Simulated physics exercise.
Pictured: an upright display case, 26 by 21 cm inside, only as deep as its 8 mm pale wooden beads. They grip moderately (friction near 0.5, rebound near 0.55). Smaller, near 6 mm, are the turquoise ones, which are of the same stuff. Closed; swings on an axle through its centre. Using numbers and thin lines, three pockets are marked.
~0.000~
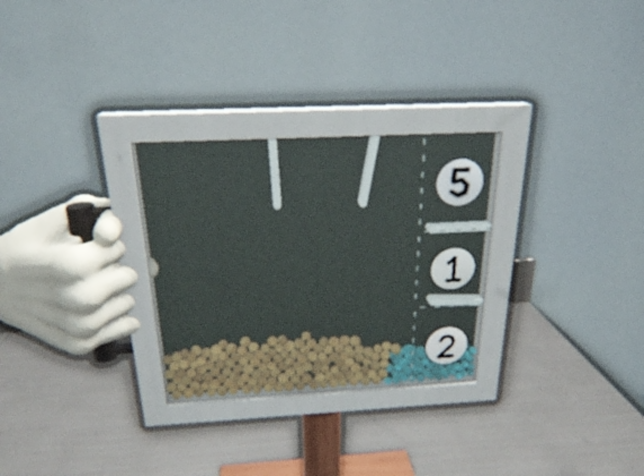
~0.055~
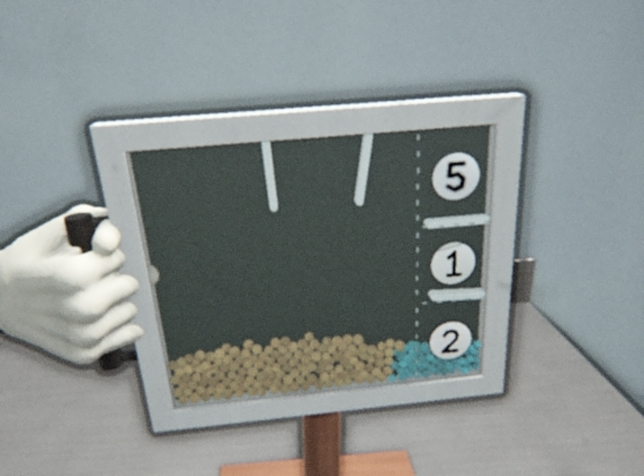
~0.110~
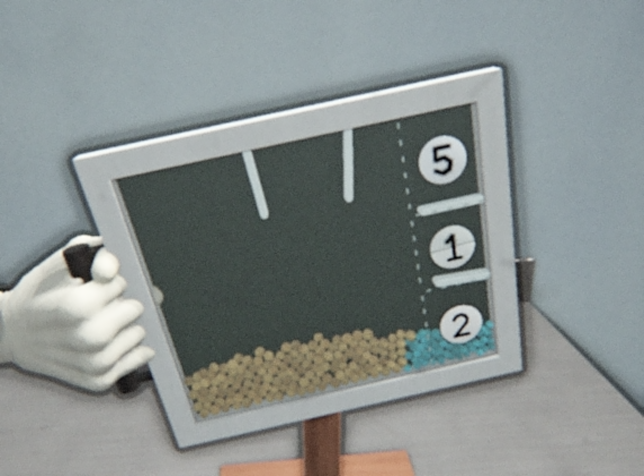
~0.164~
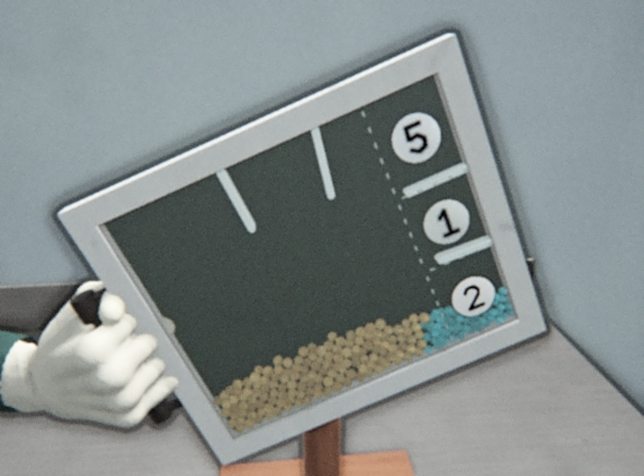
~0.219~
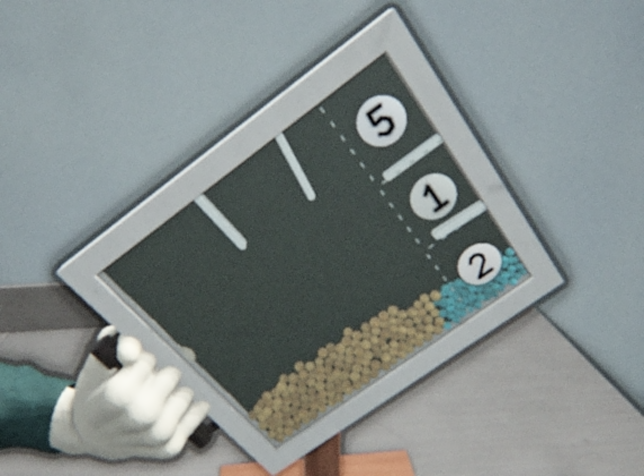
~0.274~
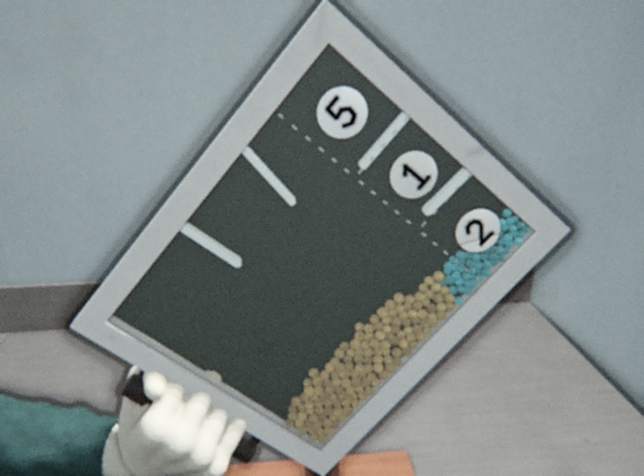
On a tabletop, a gloved hand turns an upright case of tan and turquoise beads anticlockwise.
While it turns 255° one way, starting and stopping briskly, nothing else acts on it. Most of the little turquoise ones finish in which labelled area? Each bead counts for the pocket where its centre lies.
That would be 5.
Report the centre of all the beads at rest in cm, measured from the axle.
About 4 cm right and 6 cm below.
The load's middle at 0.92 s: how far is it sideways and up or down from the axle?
I'd put it near 9 centimetres to the right and 1 centimetres below.
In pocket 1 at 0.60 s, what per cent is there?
Share: Near 0 per cent.
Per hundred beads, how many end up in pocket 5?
About 35 %.
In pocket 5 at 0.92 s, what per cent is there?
The share there is some 0 per cent.
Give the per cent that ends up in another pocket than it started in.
Around 80 per cent, give or take.
After 0.60 s, it stands 127° anticlockwise; the beads' middle is 6 cm right of and 7 cm below the centre; nothing in the marked areas; small ones, nothing in the marked areas.
After 0.92 s, it has come round 204° anticlockwise; the beads' middle is 9 cm right of and 1 cm below the centre; nothing in the marked areas; small ones, nothing in the marked areas.
After 1.20 s, it has come round 255° anticlockwise; the beads' middle is 5 cm right of and level with the centre; no. 1, 15 %, no. 5, 5 %; small ones, nothing in the marked areas.
At rest by 2.5 s, it has come round 255° anticlockwise; no. 1, 25 %, no. 2, 0 %, no. 5, 35 %, elsewhere 40 %; small ones, no. 1, 5 %, no. 5, 35 %.
